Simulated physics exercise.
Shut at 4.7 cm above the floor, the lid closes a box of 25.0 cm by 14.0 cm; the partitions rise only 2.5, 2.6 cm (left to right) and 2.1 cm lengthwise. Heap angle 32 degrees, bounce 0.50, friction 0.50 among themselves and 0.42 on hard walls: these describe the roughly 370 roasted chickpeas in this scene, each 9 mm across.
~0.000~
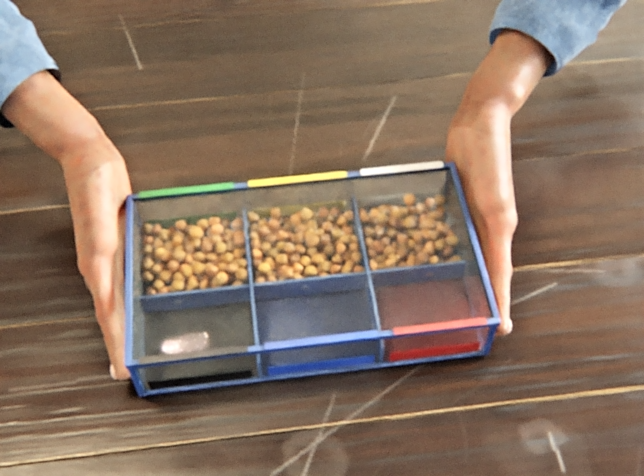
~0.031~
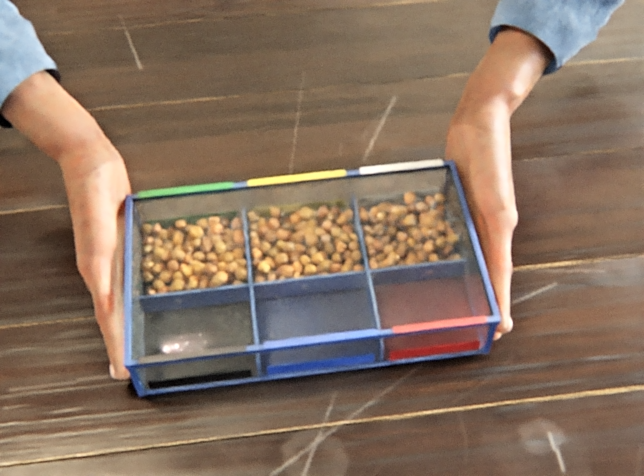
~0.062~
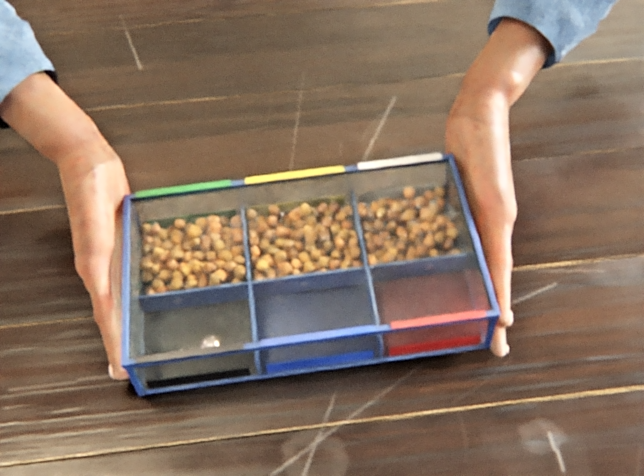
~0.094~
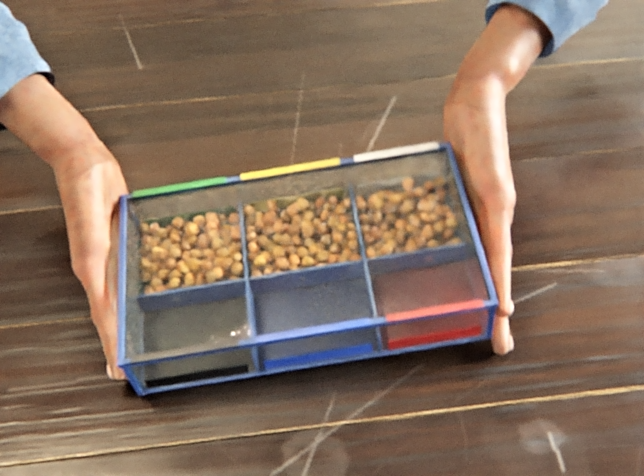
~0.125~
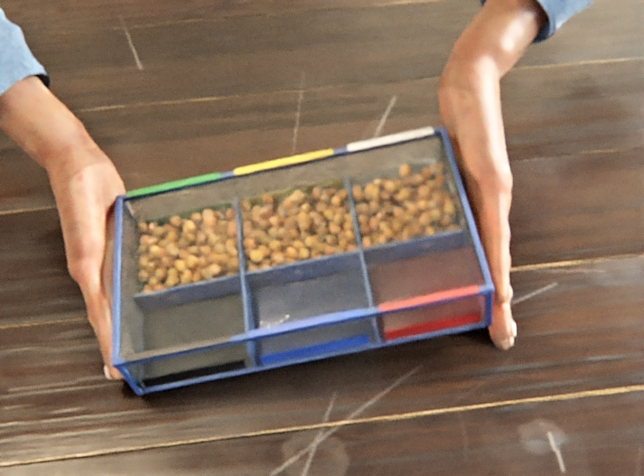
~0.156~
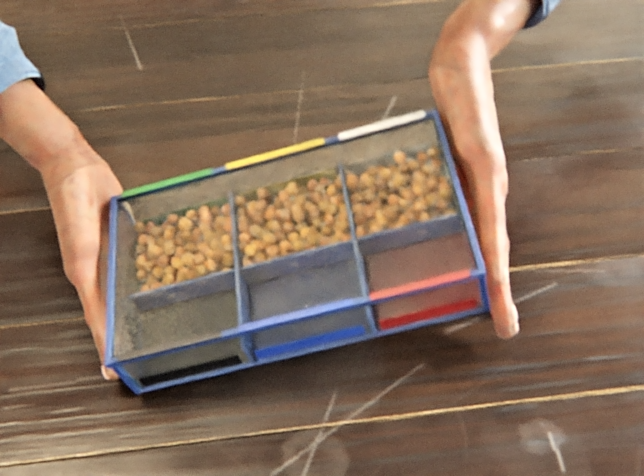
Two hands slowly tilt a clear-lidded box of roasted chickpeas, raising its right side.
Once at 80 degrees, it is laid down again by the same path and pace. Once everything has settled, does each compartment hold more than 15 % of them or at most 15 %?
Red: At most 15 %; blue: At most 15 %; green: More than 15 %; yellow: More than 15 %; white: At most 15 %; black: At most 15 %.
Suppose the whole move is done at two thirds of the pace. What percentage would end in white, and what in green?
My answer: White gets 10 %, while green gets 60 %.
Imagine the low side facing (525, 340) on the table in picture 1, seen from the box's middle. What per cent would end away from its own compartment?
Roughly 50 % of the pieces.
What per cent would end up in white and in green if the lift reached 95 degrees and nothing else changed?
Result - white 5 percent; green 65 percent.
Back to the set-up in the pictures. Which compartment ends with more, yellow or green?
Fuller: Green.
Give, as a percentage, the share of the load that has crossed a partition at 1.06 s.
About 40 %.
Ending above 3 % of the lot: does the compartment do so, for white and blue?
For white, it does, for blue, it does not.
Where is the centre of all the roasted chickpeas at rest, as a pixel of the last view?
Somewhere around (200, 256) in the final frame.
Then, at 0.70 s, tilt 80 degrees; green 40 %, yellow 35 %, white 25 %.
After 1.06 s, tilt 34 degrees; green 60 %, yellow 25 %, white 10 %, black 5 %.
After 1.51 s, tilt 0 degrees; green 60 %, yellow 25 %, white 10 %, black 5 %.
By 1.9 s all is still; red 0 %, blue 0 %, green 60 %, yellow 25 %, white 10 %, black 5 %.
